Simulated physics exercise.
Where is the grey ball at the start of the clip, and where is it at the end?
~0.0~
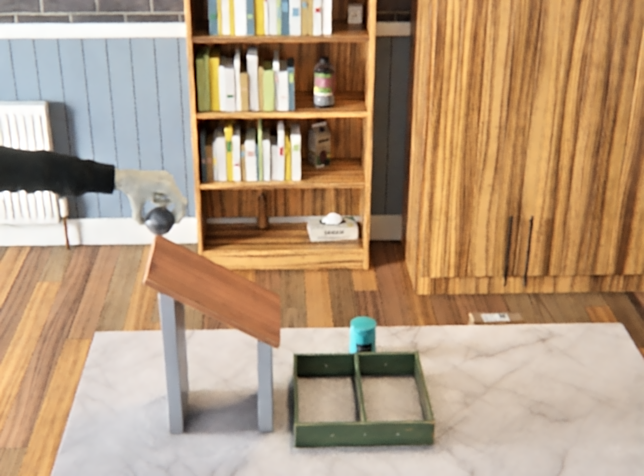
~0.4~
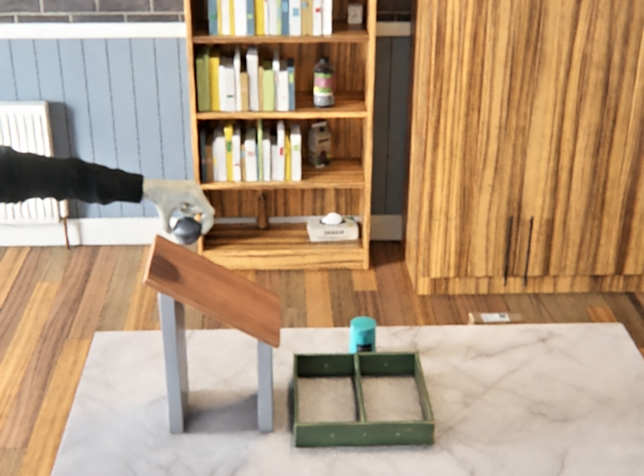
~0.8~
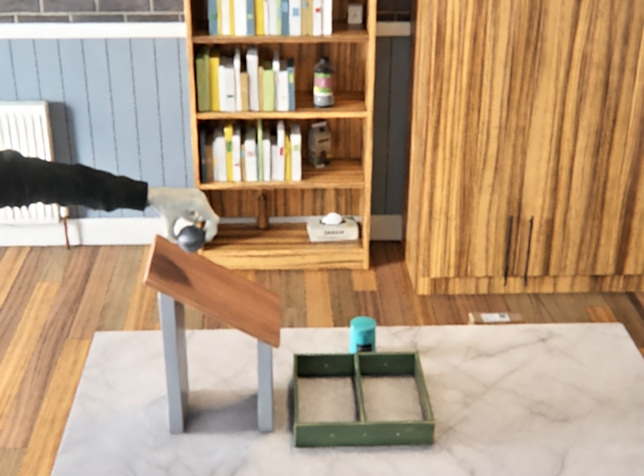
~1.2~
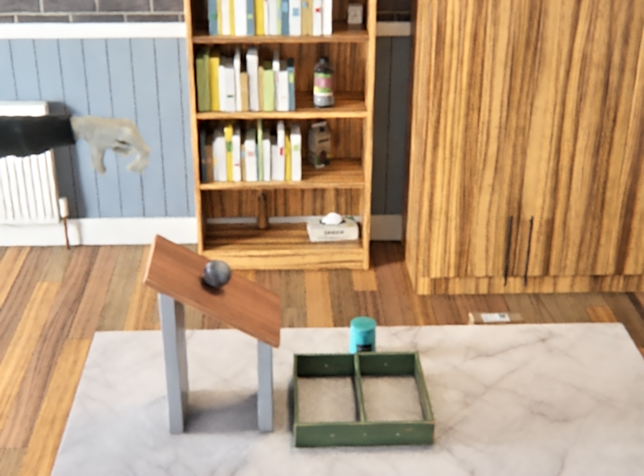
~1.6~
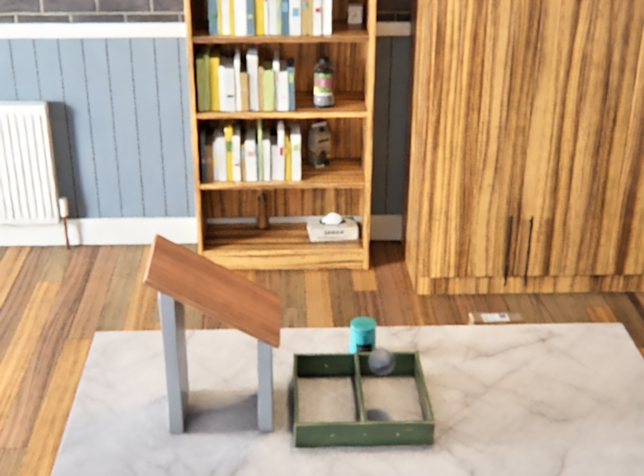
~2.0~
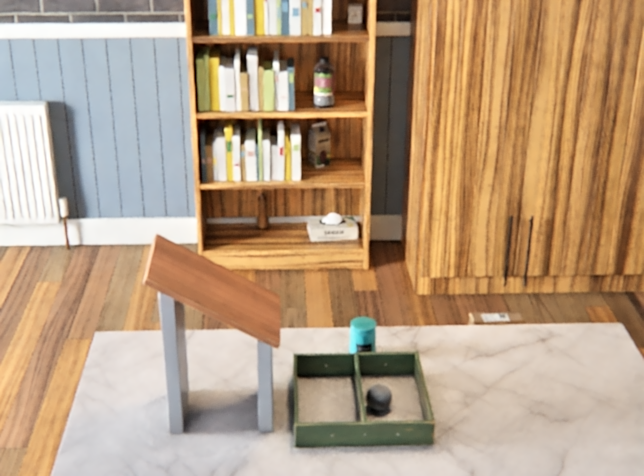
At the start the grey ball is held by the hand above the raised left end of the sloping board. At the end it is in the right-hand bay of the green tray, the one farther from the board.
In a room with a full bookcase and a tall wooden cupboard, a sloping wooden board stands on a marble-patterned tabletop beside a green tray with two bays and a turquoise jar. A gloved hand reaches in from the left, holding a grey ball above the raised end of the board, and moves it a little right and down. The hand lets go and draws back to the left, leaving the ball on the slope. The ball travels down to the right and is next seen over the tray's farther bay. It ends up inside that right-hand bay, while the jar stays in place.
